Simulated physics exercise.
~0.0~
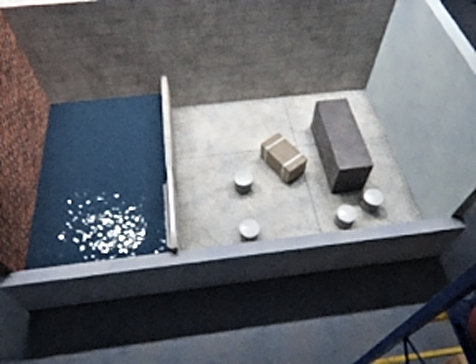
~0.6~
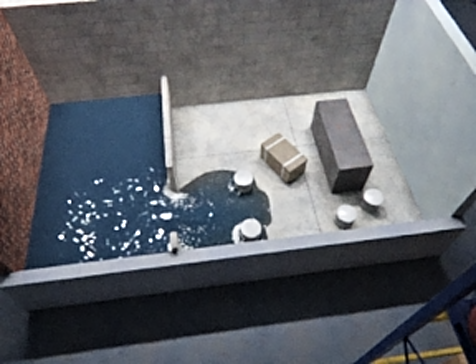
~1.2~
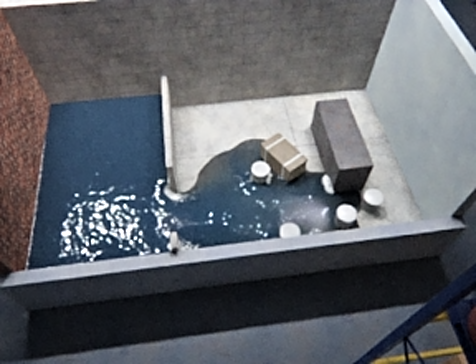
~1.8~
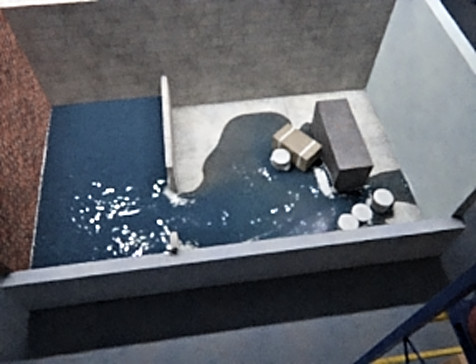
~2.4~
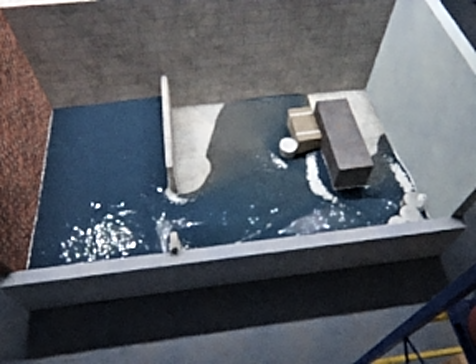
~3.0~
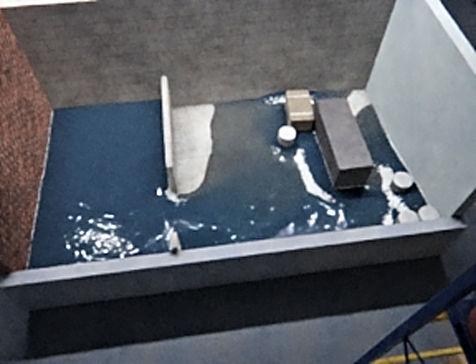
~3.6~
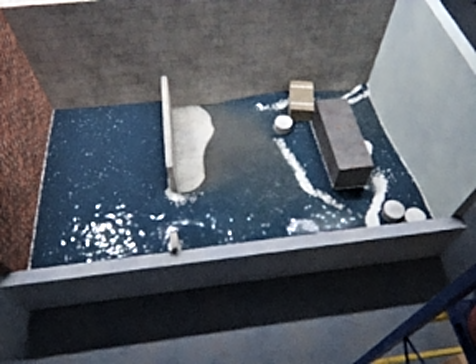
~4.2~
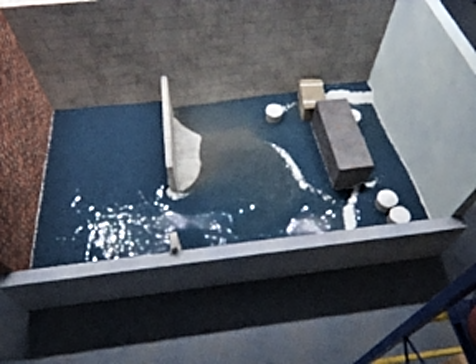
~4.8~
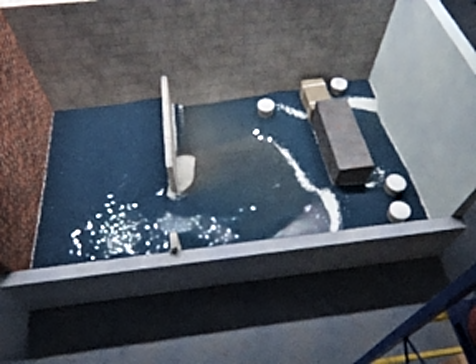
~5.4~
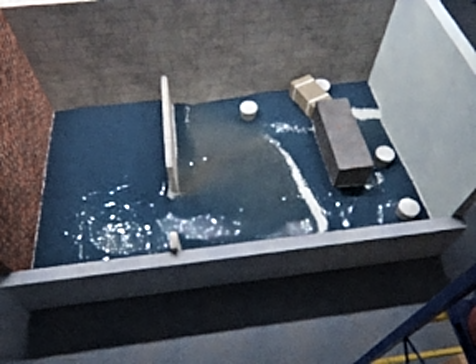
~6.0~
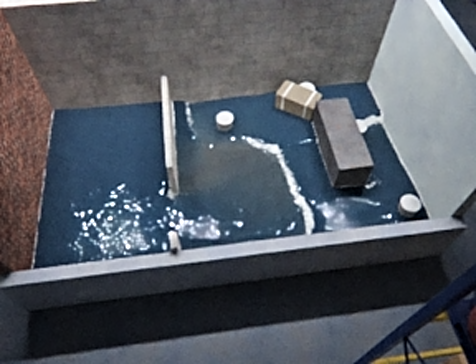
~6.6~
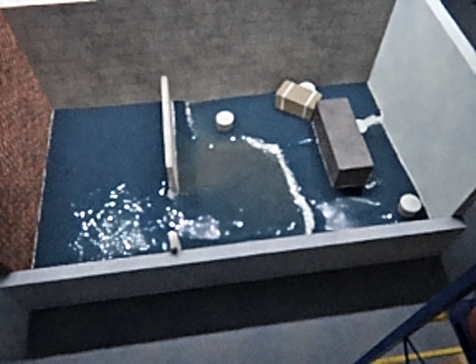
Dark blue water fills the left of two adjoining rooms, seen from above, while a tan trunk, four white pails and a large dark grey block stand on the pale floor at right. The water pours through a gap at the near end of the dividing wall and spreads rightward. It sweeps the pails along and pushes the trunk towards the back wall, then surrounds the block, which stays put. The last dry patch beside the divider shrinks away. Pails drift around the room, and finally the floor is covered, with the trunk resting near the back wall.
